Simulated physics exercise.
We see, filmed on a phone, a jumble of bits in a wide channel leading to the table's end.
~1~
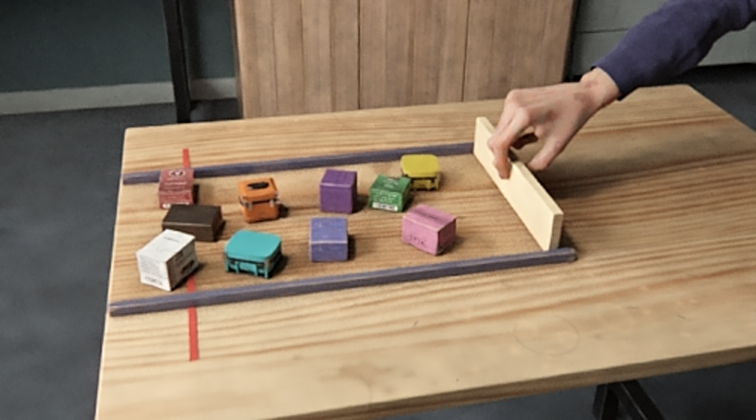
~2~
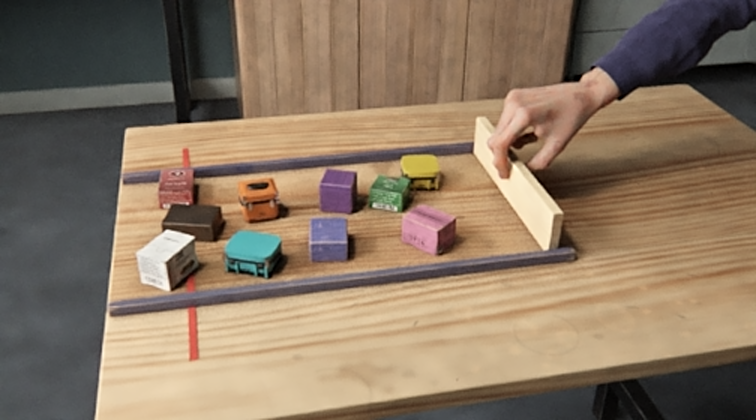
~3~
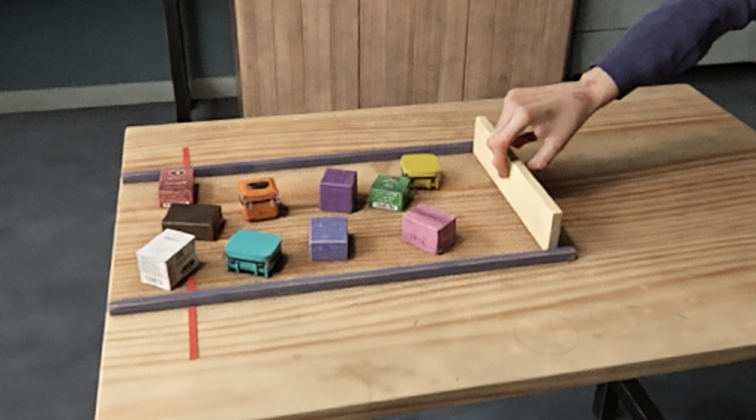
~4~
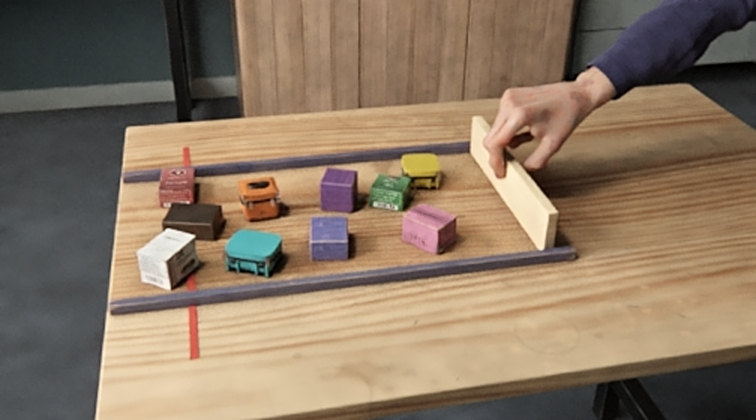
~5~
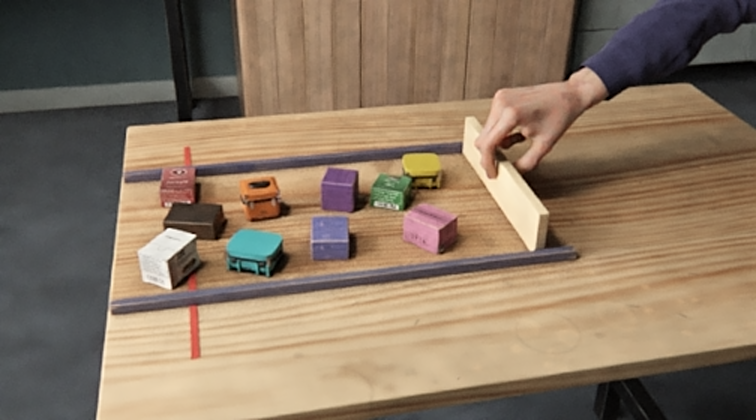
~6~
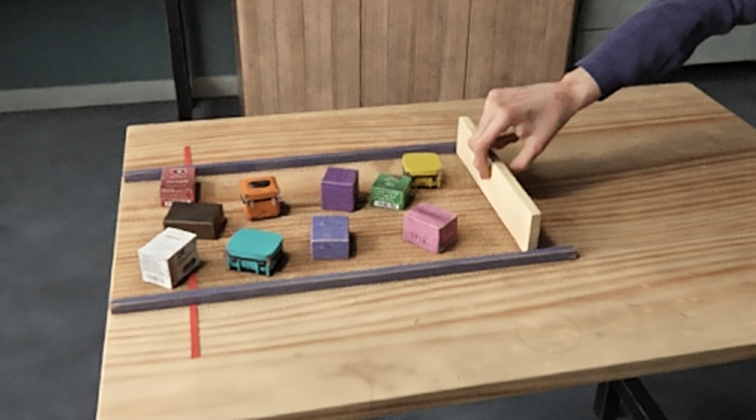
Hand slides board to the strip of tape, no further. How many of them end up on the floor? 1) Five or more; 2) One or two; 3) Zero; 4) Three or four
The answer is 4.
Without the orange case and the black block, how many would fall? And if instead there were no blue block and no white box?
First try 2, second try 2.
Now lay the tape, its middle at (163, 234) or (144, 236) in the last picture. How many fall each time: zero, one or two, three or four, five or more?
Well, the first gives more than four and the second gives more than four.
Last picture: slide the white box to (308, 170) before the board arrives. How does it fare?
From that start, the object then is safe.
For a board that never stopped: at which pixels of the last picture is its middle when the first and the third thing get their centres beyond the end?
I'd put it close to (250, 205) and later close to (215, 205).
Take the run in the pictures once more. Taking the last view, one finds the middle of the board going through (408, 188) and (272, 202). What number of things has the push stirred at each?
Well, it's 3 at the first one and 9 at the second.
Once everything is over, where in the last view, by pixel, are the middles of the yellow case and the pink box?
About (170, 196), and the other about (172, 250).
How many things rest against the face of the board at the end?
That comes to 3.
Early on, none off yet; white box at rest near (170, 258); red box at rest near (179, 186); black block at rest near (194, 220).
A while later, none off yet; white box travelled a little near (148, 261); red box at rest near (179, 186); black block travelled about its own width near (154, 229).
Finally, the number that fall off is three or four; lost, orange case, turquoise case, black block and white box.
